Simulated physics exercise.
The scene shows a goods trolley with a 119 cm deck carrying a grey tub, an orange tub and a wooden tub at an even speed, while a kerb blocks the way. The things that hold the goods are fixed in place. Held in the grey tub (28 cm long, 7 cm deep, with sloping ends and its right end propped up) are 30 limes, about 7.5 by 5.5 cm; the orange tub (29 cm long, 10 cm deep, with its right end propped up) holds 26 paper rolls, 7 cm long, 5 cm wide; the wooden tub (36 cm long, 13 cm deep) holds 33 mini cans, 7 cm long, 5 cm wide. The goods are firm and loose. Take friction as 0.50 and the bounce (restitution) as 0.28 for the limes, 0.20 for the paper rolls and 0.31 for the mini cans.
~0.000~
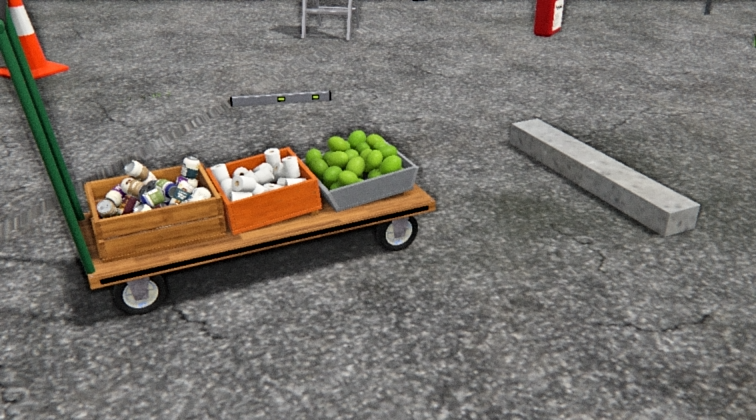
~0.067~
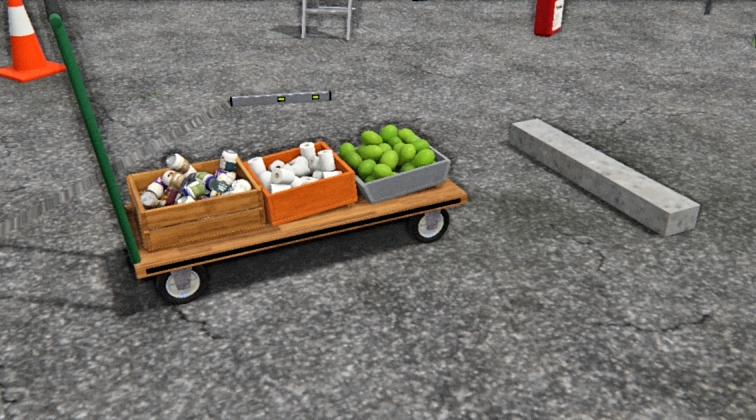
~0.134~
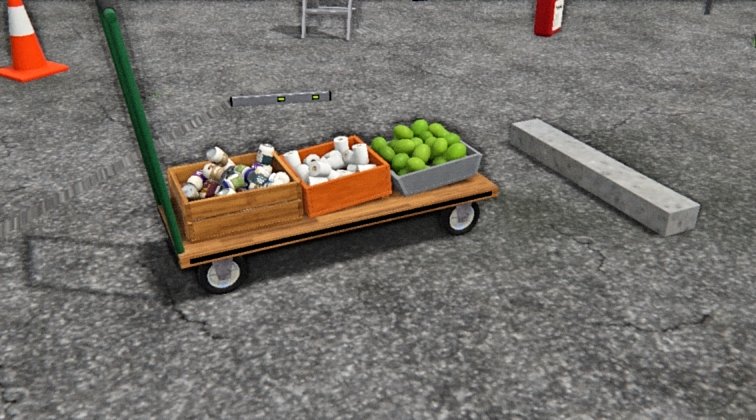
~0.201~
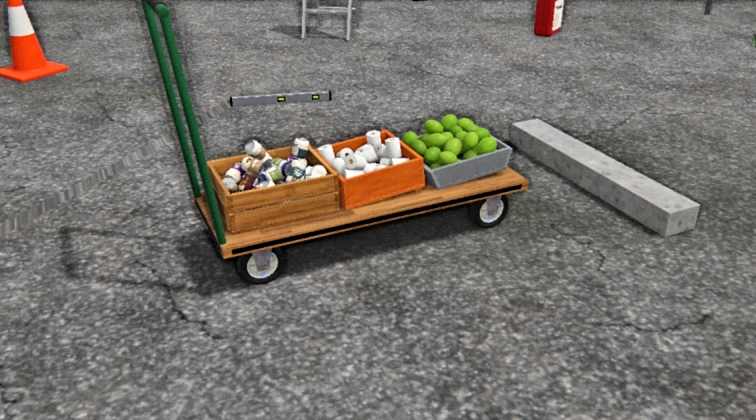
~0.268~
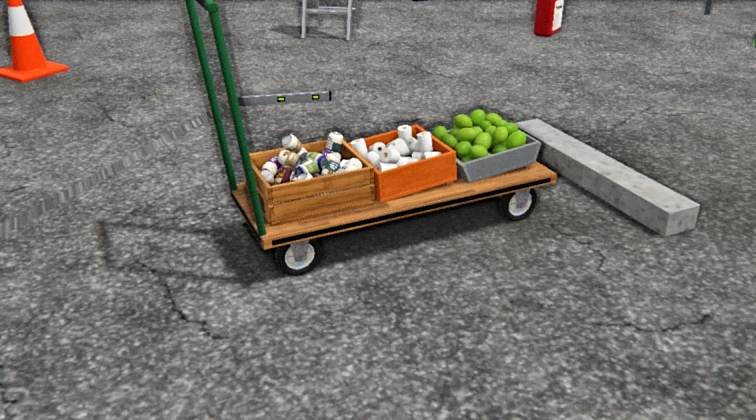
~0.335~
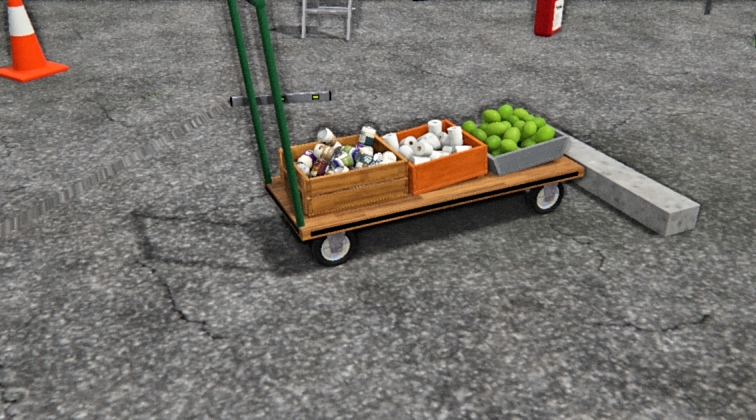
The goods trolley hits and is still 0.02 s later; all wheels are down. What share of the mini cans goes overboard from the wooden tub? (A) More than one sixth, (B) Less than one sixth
B, less than one sixth.
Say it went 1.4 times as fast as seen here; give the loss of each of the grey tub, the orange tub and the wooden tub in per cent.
In that case the grey tub sheds 40 per cent, the orange tub 0 per cent and the wooden tub 10 per cent.
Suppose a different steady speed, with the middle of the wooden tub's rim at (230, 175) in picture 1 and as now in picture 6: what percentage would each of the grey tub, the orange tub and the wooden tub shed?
Result - grey tub: 10 per cent; orange tub: 0 per cent; wooden tub: 0 per cent.
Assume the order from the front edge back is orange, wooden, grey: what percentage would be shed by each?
In that arrangement the grey tub sheds 20 per cent of its load, the orange tub 0 per cent, and the wooden tub 10 per cent.
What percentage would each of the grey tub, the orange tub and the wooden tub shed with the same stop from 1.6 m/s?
Grey tub 20 %, orange tub 0 %, wooden tub 0 %.
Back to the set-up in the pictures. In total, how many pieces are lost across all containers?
Around 10.
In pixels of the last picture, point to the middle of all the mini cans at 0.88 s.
Centre approx. (410, 162).
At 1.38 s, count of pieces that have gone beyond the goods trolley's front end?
Roughly 8 pieces.
After 0.43 s, contact.
After 0.53 s, 2 of 30 out of the grey tub, 0 of 26 out of the orange tub and 0 of 33 out of the wooden tub.
After 0.65 s, 6 of 30 out of the grey tub, 0 of 26 out of the orange tub and 1 of 33 out of the wooden tub.
After 0.88 s, 8 of 30 out of the grey tub, 1 of 26 out of the orange tub and 1 of 33 out of the wooden tub.
Final count (at 1.38 s), 8 of 30 out of the grey tub, 1 of 26 out of the orange tub and 1 of 33 out of the wooden tub. Asked share, 1 of 33, 3 per cent.
